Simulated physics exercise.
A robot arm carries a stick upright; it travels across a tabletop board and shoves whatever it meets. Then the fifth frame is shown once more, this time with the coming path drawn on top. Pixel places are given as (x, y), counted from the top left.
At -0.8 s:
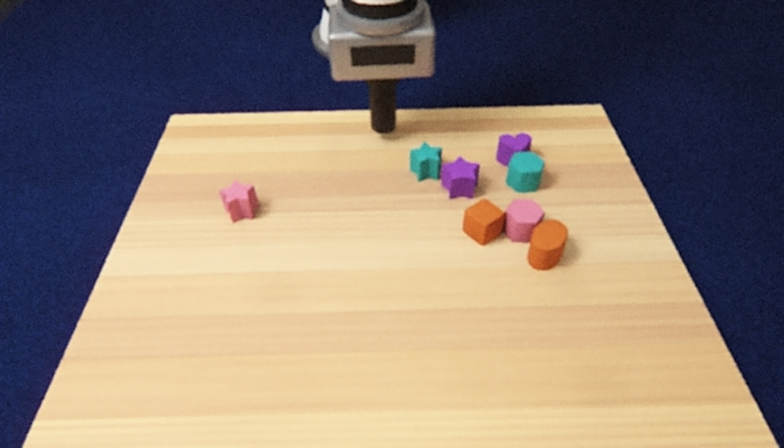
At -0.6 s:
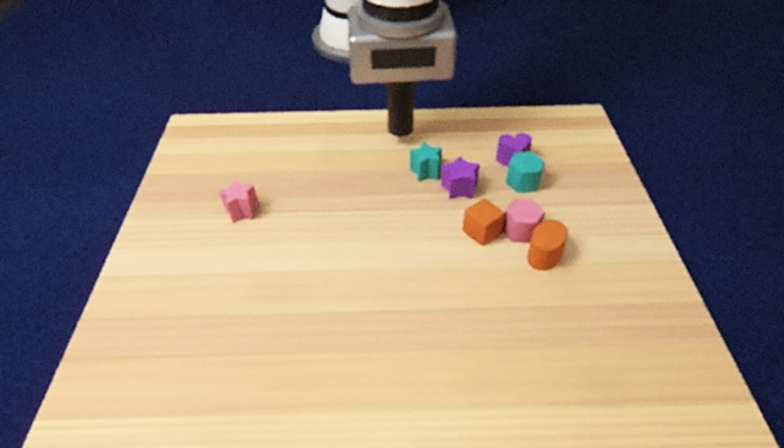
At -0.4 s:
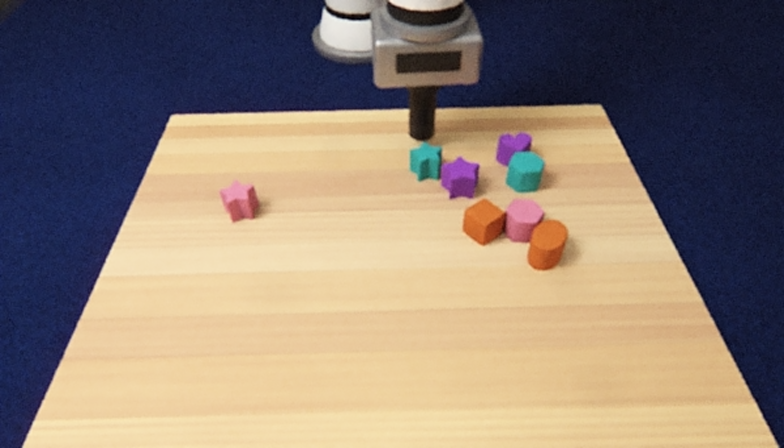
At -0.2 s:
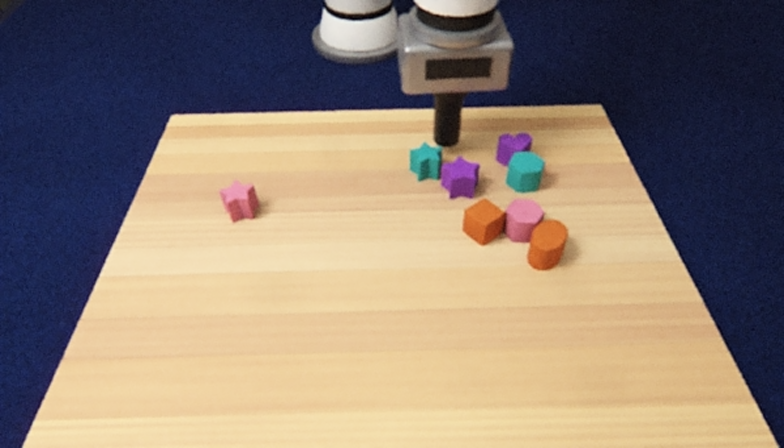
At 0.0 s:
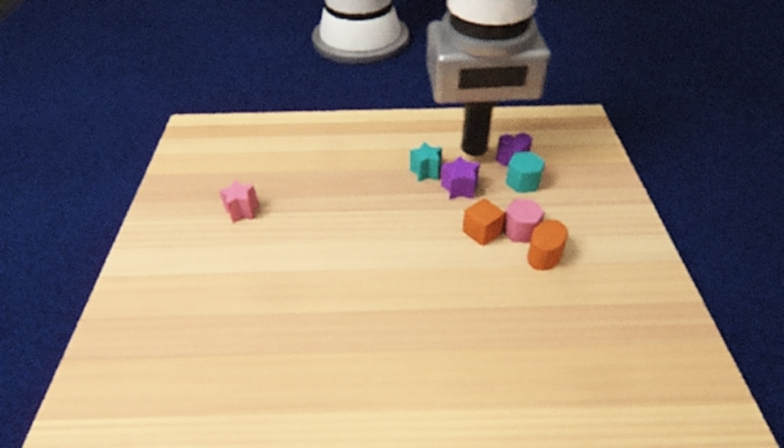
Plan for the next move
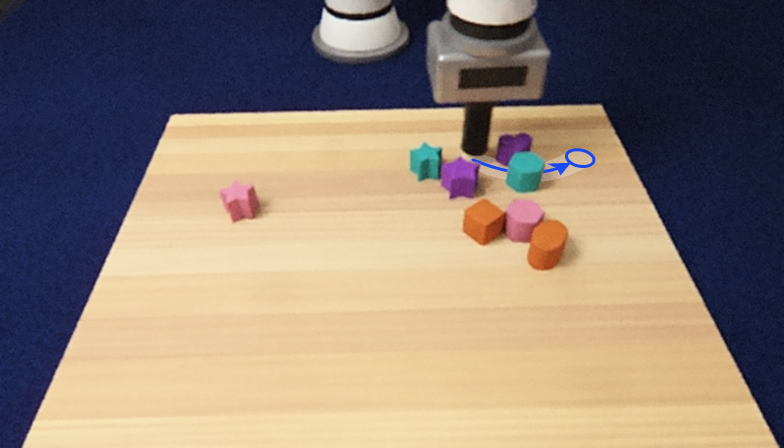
At the start, a robot arm holds a dark stick near the back edge of a wooden board scattered with small coloured blocks. The stick slides steadily right and slightly forward, passing behind the turquoise and purple stars, and ends between the purple star and purple heart while the blocks stay still.
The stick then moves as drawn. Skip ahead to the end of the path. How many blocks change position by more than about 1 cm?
Answer: 2.
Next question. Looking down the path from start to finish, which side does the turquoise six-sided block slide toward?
Heads right.
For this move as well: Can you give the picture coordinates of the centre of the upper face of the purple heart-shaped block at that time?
By then it is at (572, 122).
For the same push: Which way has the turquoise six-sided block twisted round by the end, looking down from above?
Seen from above, its turn is clockwise.
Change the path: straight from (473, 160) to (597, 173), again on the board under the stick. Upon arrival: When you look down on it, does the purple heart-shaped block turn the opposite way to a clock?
Going by the path, yes.
Path on the board, from (473, 160) through (510, 171) and (550, 170) to (580, 158).
What follows on the original path. One third of the way, stick (513, 160); purple heart-shaped block (539, 140), turned 35° anticlockwise; turquoise six-sided block (538, 166), turned 15° clockwise.
Two thirds of the way, stick (553, 159); purple heart-shaped block (563, 132), turned 95° anticlockwise; turquoise six-sided block (551, 171), turned 60° clockwise.
At the end, stick (584, 147); purple star in place; purple heart-shaped block (572, 122), turned 170° anticlockwise; turquoise six-sided block (551, 171), turned 60° clockwise.
